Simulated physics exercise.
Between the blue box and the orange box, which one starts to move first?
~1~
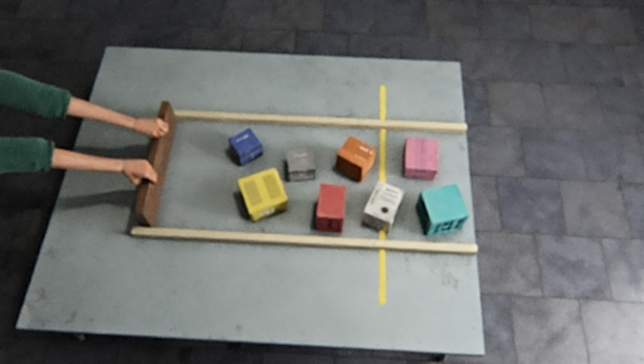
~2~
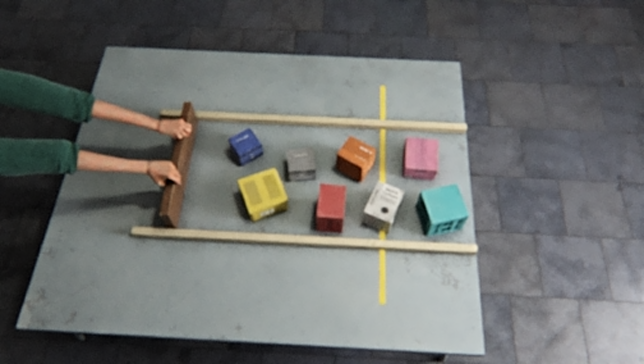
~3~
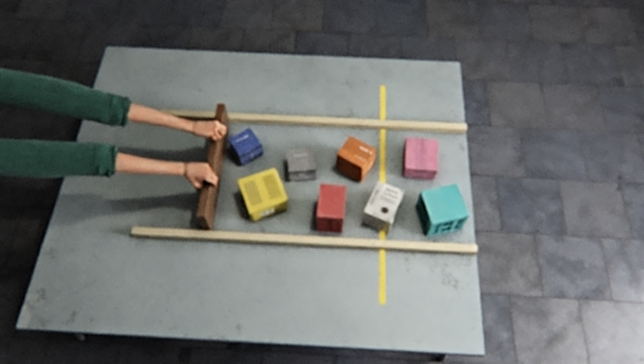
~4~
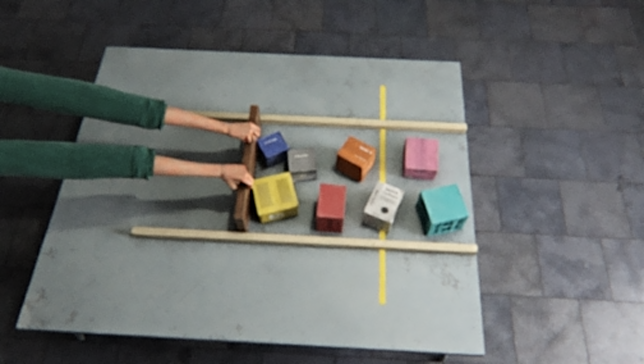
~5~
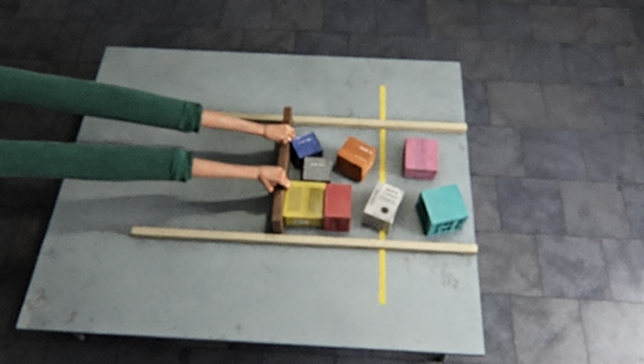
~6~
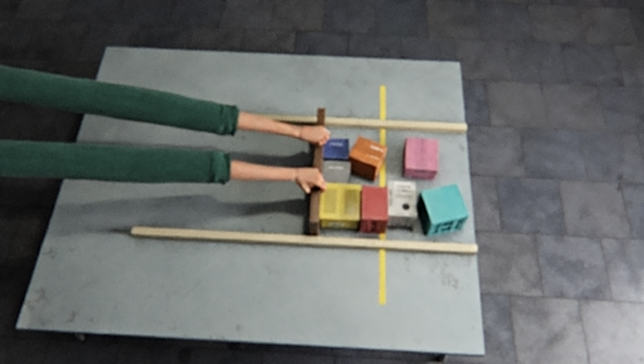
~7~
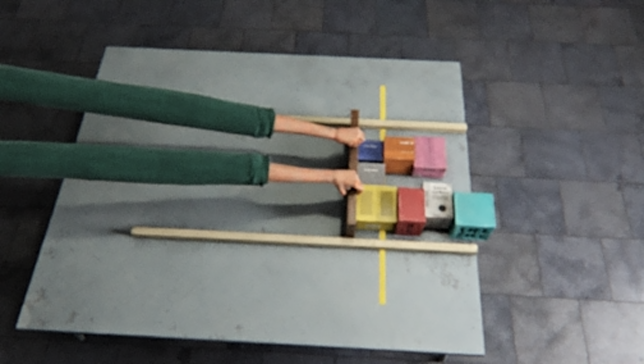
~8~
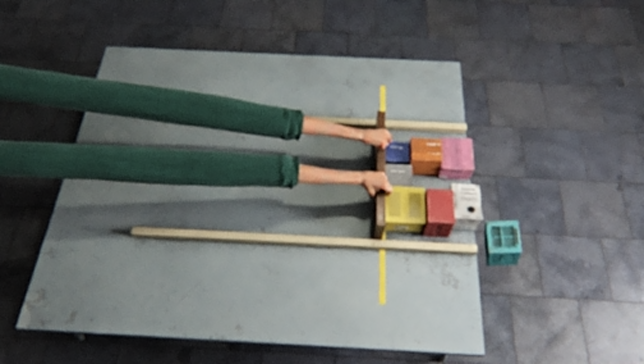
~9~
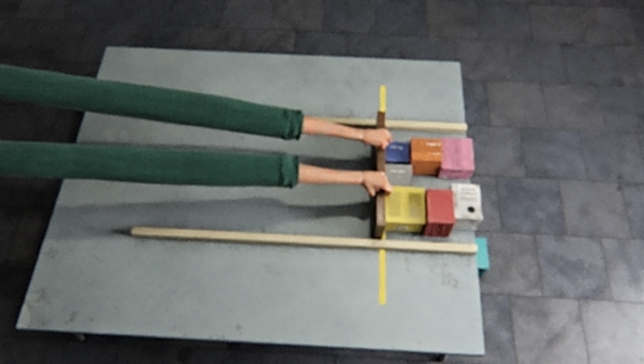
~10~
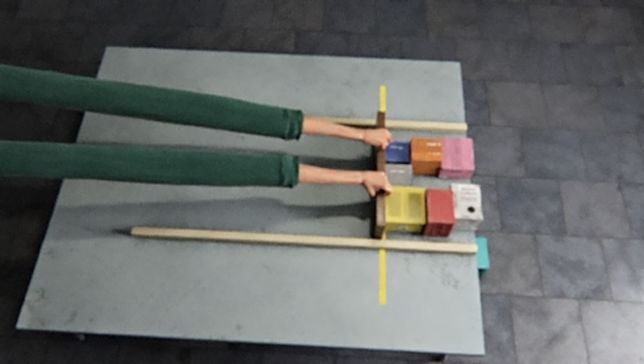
The blue box starts to move first, pushed right by the plank while the orange box is still at rest. The orange box only shifts later, once the group has bunched up.
